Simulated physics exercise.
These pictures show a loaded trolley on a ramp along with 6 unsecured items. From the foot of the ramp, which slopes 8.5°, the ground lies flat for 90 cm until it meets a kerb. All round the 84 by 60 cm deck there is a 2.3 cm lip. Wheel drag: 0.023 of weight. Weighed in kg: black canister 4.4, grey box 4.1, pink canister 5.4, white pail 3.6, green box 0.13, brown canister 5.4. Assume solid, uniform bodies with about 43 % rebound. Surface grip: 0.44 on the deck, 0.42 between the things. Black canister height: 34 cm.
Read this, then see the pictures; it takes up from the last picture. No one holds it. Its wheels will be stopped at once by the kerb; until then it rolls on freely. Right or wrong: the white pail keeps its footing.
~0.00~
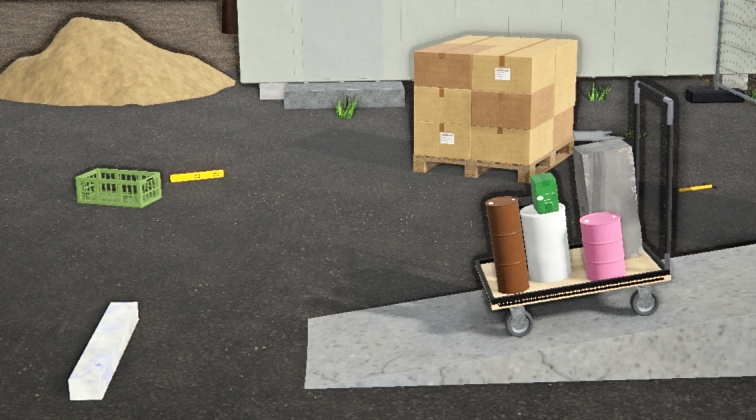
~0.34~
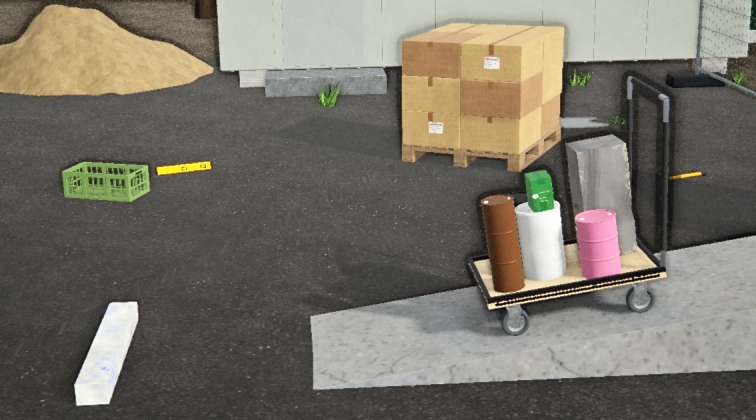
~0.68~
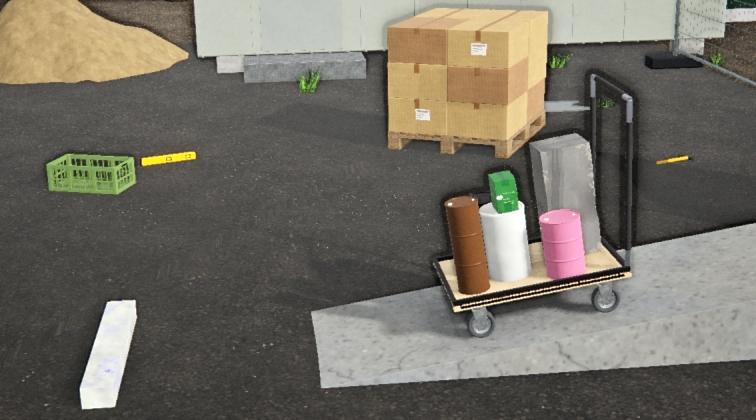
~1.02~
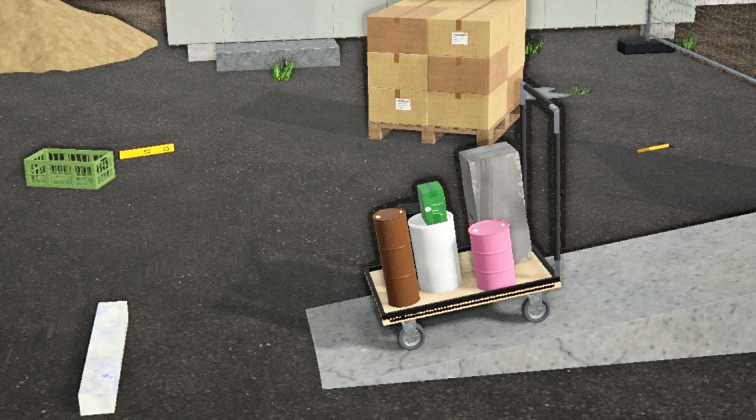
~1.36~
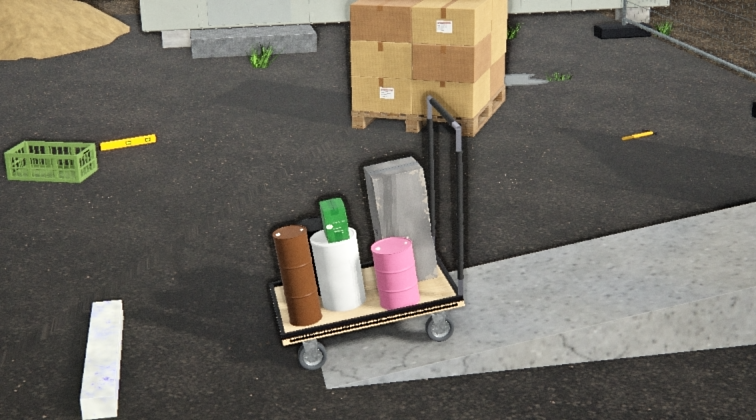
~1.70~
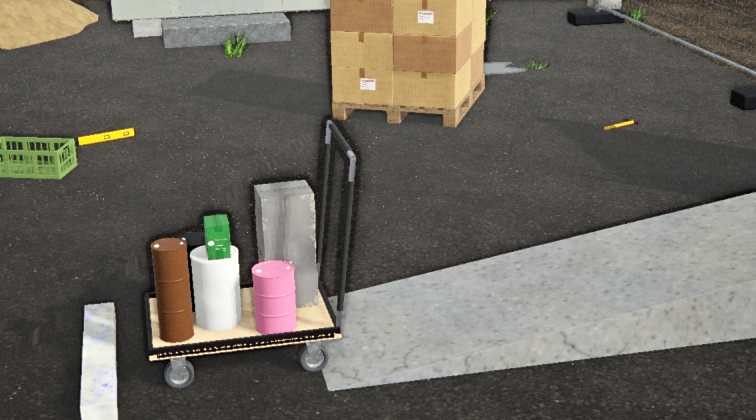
Wrong.
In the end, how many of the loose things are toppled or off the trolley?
Total count: 4.
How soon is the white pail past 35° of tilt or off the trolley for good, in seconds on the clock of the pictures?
2.2 s or so.
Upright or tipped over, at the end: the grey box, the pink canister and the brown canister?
Well, the grey box holds steady, the pink canister holds steady, and the brown canister tumbles down.
Around 2.00 s, trolley at the kerb; brown canister now off the trolley; white pail tipped 19° against what carries it near (130, 289); green box tipped 19° against what carries it.
Around 2.50 s, trolley at the kerb; black canister, white pail and green box now off the trolley; pink canister shifted 28 cm; grey box shifted 24 cm.
Around 3.00 s, trolley at the kerb; pink canister shifted 28 cm; grey box shifted 24 cm.
Finally (3.7 s), off the trolley and tipped over, black canister, white pail, green box and brown canister; not toppled but over 10 cm from the start, grey box and pink canister. Final places as that camera would see them, white pail near (28, 343).
